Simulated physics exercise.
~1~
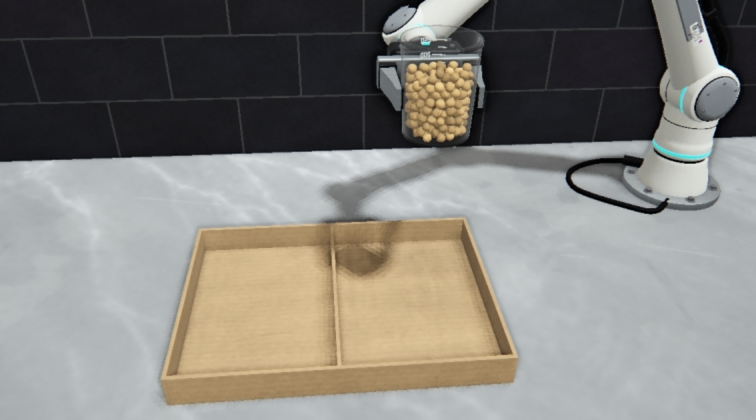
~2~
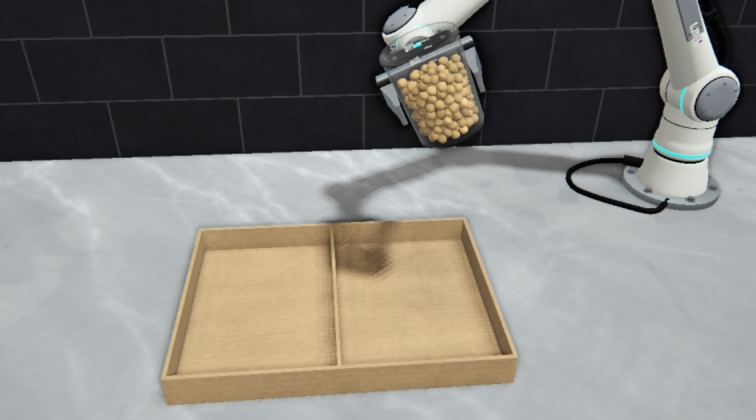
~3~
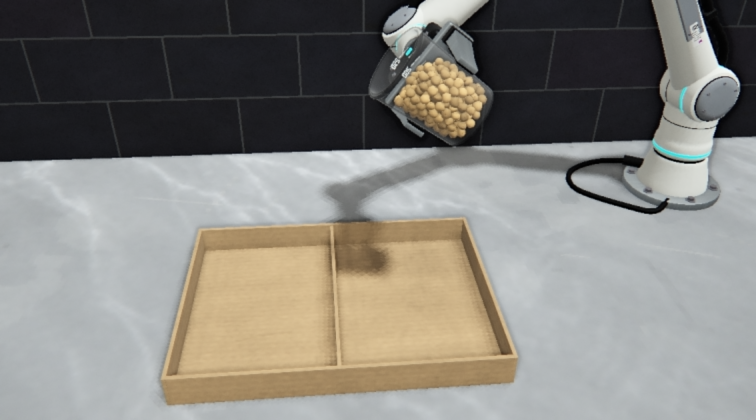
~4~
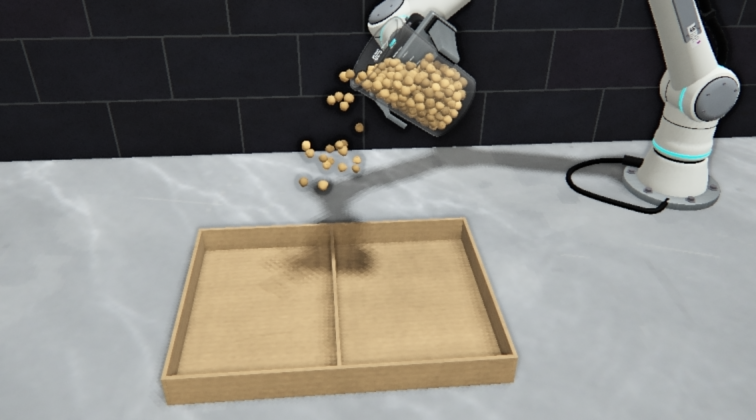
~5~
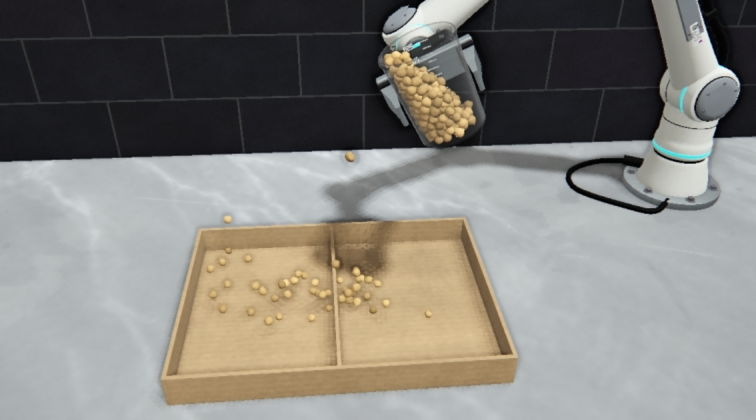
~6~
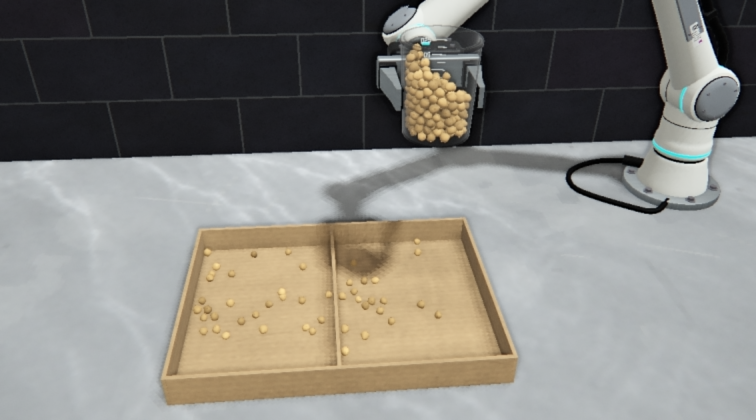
A white robot arm, based at the right of a pale marbled table before a dark brick wall, holds a clear beaker of tan chickpeas, seen from the front and slightly above. Below it sits a light wooden tray split into left and right parts by a thin wall. The arm tilts the beaker to the left until chickpeas spill over its lip and drop toward the tray. It then tips the beaker back as the fallen ones scatter across both parts. Finally the beaker is upright, still holding most of its chickpeas, with a thin scattering in each part.
